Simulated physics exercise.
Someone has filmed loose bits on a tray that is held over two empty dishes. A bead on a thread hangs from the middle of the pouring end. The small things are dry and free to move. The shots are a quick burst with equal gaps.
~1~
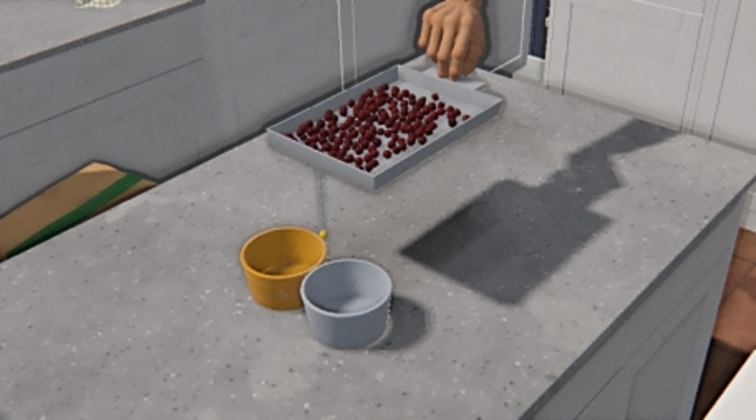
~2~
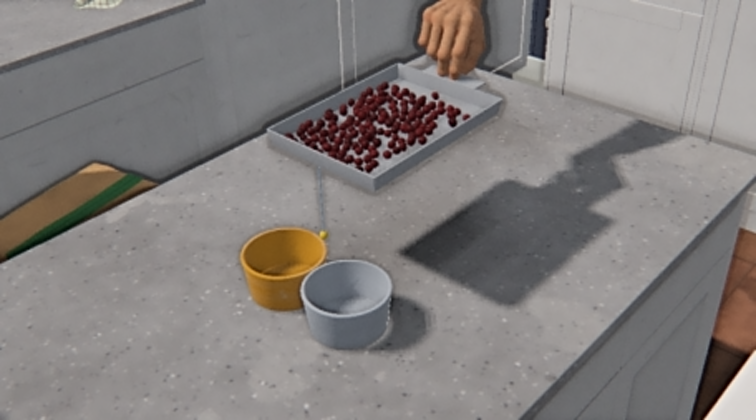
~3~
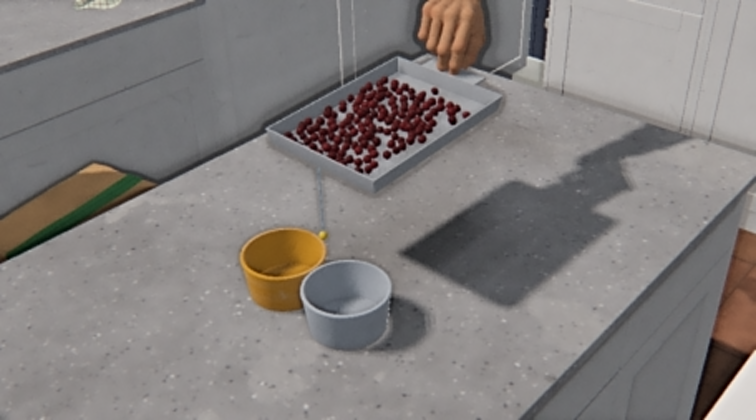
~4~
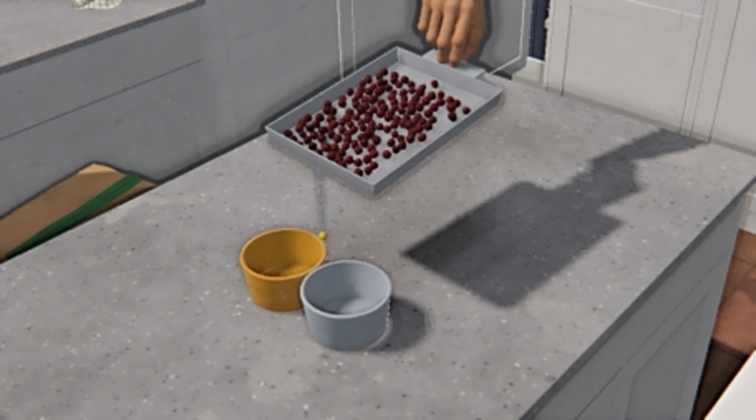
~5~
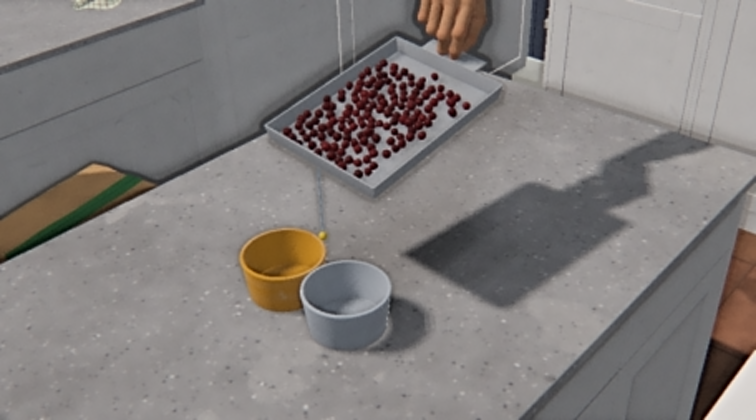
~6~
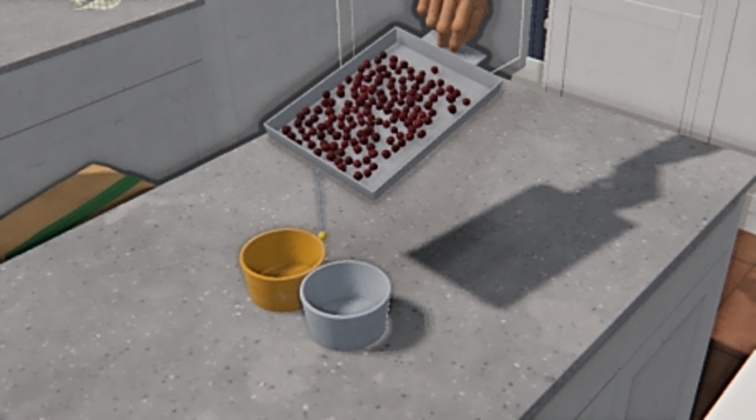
Kitchen counter with a hand gradually tilting a grey tray of dark red dried cherries above empty yellow and grey dishes.
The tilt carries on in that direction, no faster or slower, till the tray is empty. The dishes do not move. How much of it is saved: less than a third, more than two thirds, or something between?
In the dishes lies between a third and two thirds of it.
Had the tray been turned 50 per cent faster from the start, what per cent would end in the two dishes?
It comes to 50 per cent or so.
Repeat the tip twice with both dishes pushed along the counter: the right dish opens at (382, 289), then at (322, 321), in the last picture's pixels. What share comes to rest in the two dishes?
About 70 and 10 per cent.
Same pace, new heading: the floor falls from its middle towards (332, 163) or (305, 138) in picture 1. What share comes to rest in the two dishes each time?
First some 80, then 30 per cent.
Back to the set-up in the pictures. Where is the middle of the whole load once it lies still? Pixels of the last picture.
Roughly at (366, 318).
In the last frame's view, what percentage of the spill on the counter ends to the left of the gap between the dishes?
It comes to 10 per cent or so.
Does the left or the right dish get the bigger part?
It is the right dish.
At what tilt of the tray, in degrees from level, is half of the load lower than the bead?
Roughly 115°.
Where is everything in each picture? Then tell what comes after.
In the first frame, corners of the pouring end at (271, 129) and (374, 174), level; middle of the load at (369, 126), dried cherries; left dish at (255, 286); right dish at (317, 323); bead on its thread at (324, 235).
In the second frame, corners of the pouring end at (271, 129) and (374, 175), level; middle of the load at (369, 125).
In the third frame, corners of the pouring end at (271, 128) and (373, 178), tipped barely, lowest at the right corner; middle of the load at (368, 123).
In the fourth frame, corners of the pouring end at (270, 127) and (373, 182), tipped a little, lowest at the right corner; middle of the load at (368, 120).
In the fifth frame, corners of the pouring end at (269, 125) and (373, 185), tipped a little, lowest at the right corner; middle of the load at (368, 116).
In the sixth frame, corners of the pouring end at (268, 124) and (373, 188), tipped clearly, lowest at the right corner; middle of the load at (367, 113); left dish at (254, 287); right dish at (316, 325).
Soon after the last picture, tray tipped steeply; all on the tray.
A little later, tray tipped right over; all on the tray.
Later still, tray tipped past a quarter turn; about half in the right dish; a stray few in the left dish; about half outside both.
At rest, tray tipped past a quarter turn; about half in the right dish; a stray few in the left dish; about half outside both.
